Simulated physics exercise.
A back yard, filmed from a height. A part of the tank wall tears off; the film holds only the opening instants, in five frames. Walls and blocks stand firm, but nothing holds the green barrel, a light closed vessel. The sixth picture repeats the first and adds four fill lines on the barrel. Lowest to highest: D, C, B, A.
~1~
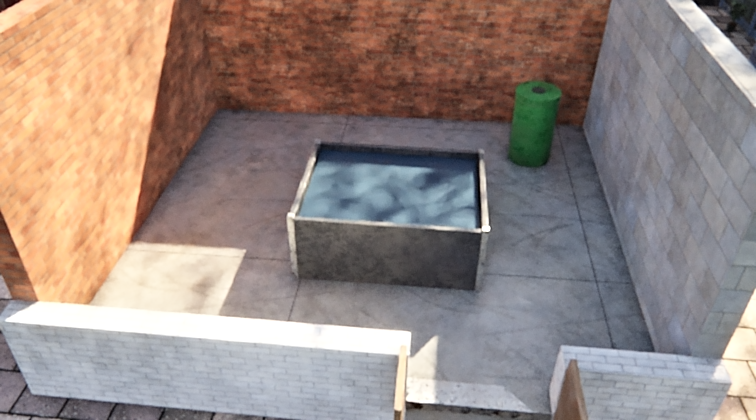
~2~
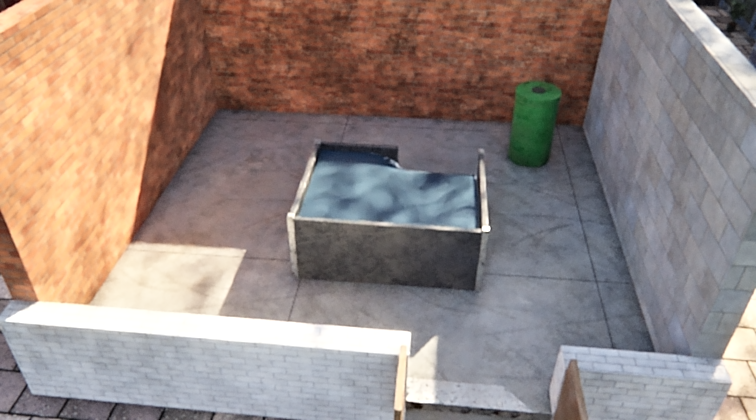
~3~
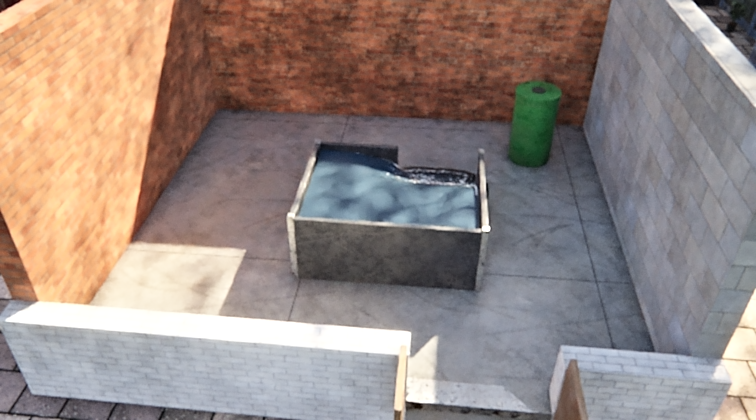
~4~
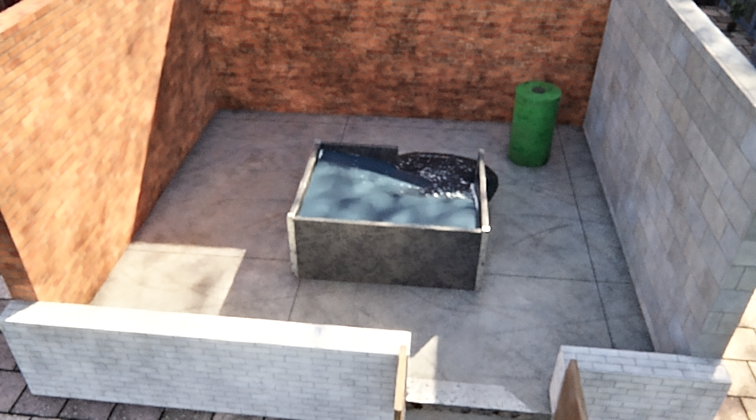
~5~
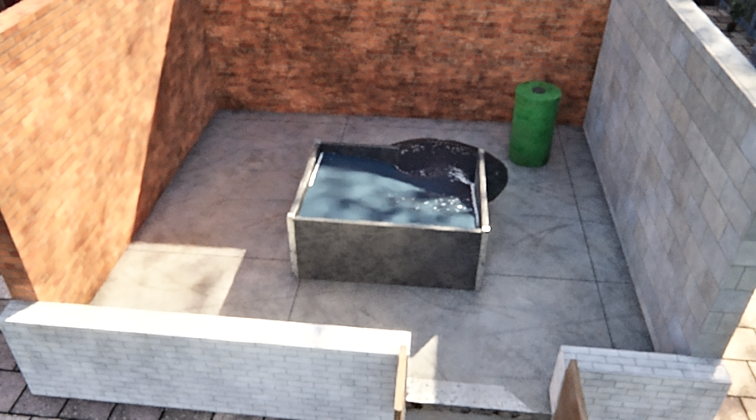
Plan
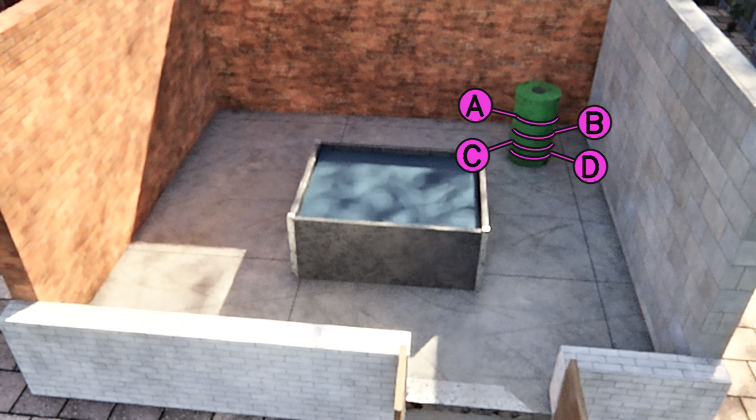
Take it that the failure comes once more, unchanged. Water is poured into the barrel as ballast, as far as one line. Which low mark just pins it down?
Take C.
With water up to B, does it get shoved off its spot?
No, not at all.
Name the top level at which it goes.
Level D.
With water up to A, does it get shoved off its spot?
No.
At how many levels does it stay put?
Three of the four.
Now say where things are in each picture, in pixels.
In the first picture, lid of the green barrel at (540, 90); tank full, its middle at (393, 189); open gate at (484, 343).
In the second picture, water covers 2 % of the ground, mostly out of sight from here.
In the third picture, water covers 3 % of the ground, mostly out of sight from here.
In the fourth picture, water covers 6 % of the ground, mostly out of sight from here.
In the fifth picture, lid of the green barrel at (540, 90); 9 % of the ground under water, its edge towards the barrel at (497, 165).
In magenta, A at (538, 123); B at (535, 138); C at (533, 149); D at (532, 158); from the bottom up D, C, B, A.
If A is chosen, it does not move.
If B is chosen, it does not move.
If C is chosen, it does not move.
If D is chosen, it is pushed about 3 times its own width away.
